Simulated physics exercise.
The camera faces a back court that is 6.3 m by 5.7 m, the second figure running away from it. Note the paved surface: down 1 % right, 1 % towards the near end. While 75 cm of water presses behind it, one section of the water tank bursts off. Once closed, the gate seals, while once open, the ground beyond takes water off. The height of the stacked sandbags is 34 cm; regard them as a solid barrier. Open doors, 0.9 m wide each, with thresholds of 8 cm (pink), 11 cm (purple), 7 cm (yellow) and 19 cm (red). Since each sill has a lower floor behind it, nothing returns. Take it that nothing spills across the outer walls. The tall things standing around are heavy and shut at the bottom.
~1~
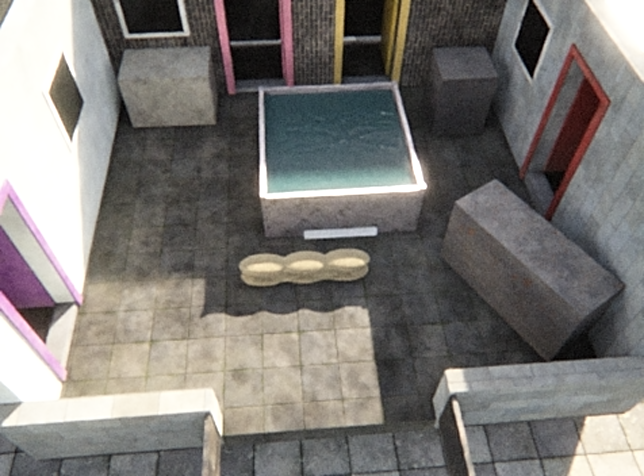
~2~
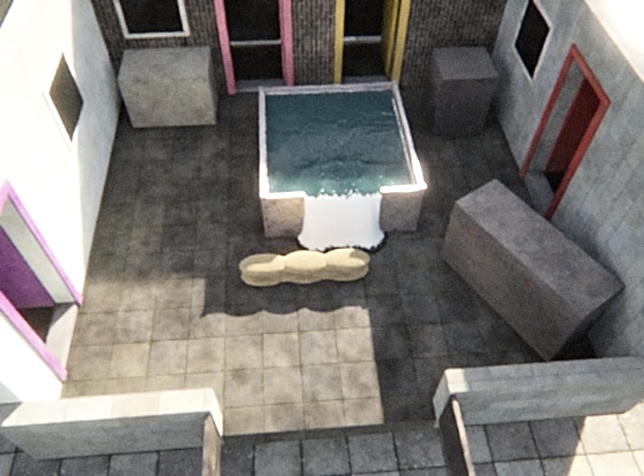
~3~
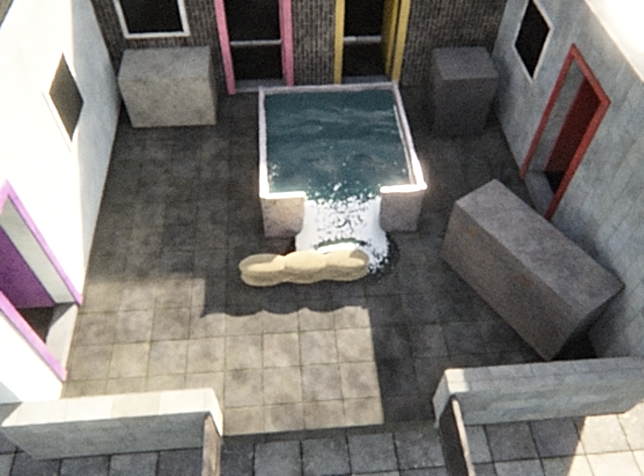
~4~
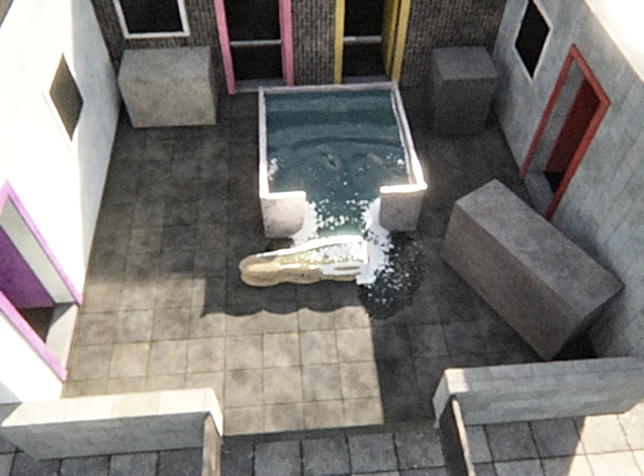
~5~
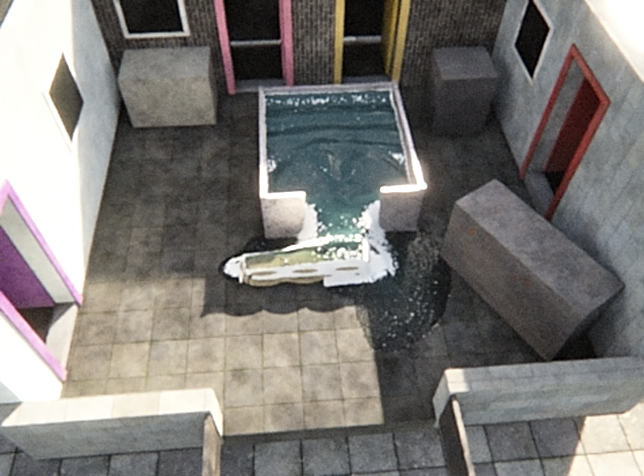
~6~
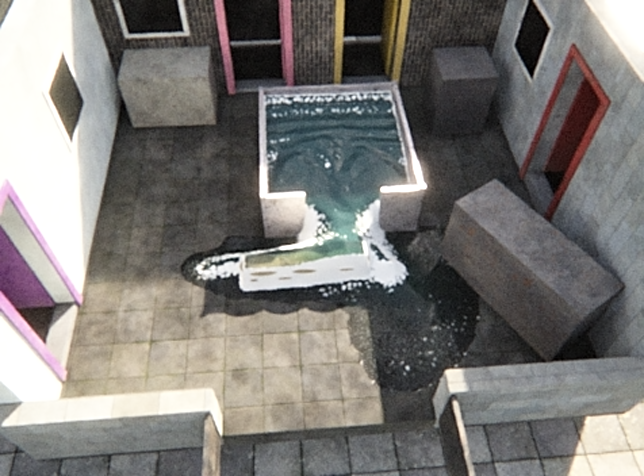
To begin with, a raised tank of still water stands in a paved court, with low sandbags before it. Part of its near side bursts off, and foaming water pours onto the sandbags, then spreads around both ends, forming a dark, widening pool mainly toward the lower right.
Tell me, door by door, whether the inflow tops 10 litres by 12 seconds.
One by one: Pink door: Lags behind the figure; purple door: Lags behind the figure; yellow door: Lags behind the figure; red door: Lags behind the figure.
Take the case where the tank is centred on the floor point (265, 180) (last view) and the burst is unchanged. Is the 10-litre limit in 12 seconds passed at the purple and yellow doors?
So the purple door tops the limit and the yellow door keeps within it.
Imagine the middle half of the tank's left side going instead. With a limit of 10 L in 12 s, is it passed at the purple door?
Compared with the limit, purple is more.
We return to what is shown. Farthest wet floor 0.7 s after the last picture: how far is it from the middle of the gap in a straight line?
Roughly 3.8 m.
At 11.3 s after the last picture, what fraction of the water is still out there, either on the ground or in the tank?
70 %.
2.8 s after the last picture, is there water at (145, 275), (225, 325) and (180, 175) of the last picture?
Going in order, covered, then clear, then covered.
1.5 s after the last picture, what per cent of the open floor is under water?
60 %.
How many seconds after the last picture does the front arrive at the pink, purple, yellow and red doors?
Pink: 5.5 s; purple: 0.7 s; yellow: 5.5 s; red: 1.8 s.
Then, 0.7 s after the last picture water covers 40 % of the floor and is deepest (62 cm) near (344, 261); pink door not reached, purple door not reached, yellow door not reached, red door not reached.
Then, 1.5 s after the last picture water covers 60 % of the floor and is deepest (51 cm) near (589, 344); pink door not reached, purple door 7 cm at the sill, 0 L in, yellow door not reached, red door not reached.
Then, 2.8 s after the last picture water covers 55 % of the floor and is deepest (40 cm) near (606, 385); pink door not reached, purple door 9 cm at the sill, 0 L in, yellow door not reached, red door 5 cm at the sill, 0 L in.
Then, 6.3 s after the last picture water covers 90 % of the floor and is deepest (21 cm) near (331, 262); pink door 4 cm at the sill, 0 L in, purple door 4 cm at the sill, 0 L in, yellow door 3 cm at the sill, 0 L in, red door 4 cm at the sill, 0 L in.
Then, 11.3 s after the last picture water covers 95 % of the floor and is deepest (14 cm) near (606, 385); pink door 4 cm at the sill, 0 L in, purple door 8 cm at the sill, 0 L in, yellow door 3 cm at the sill, 0 L in, red door 8 cm at the sill, 0 L in.
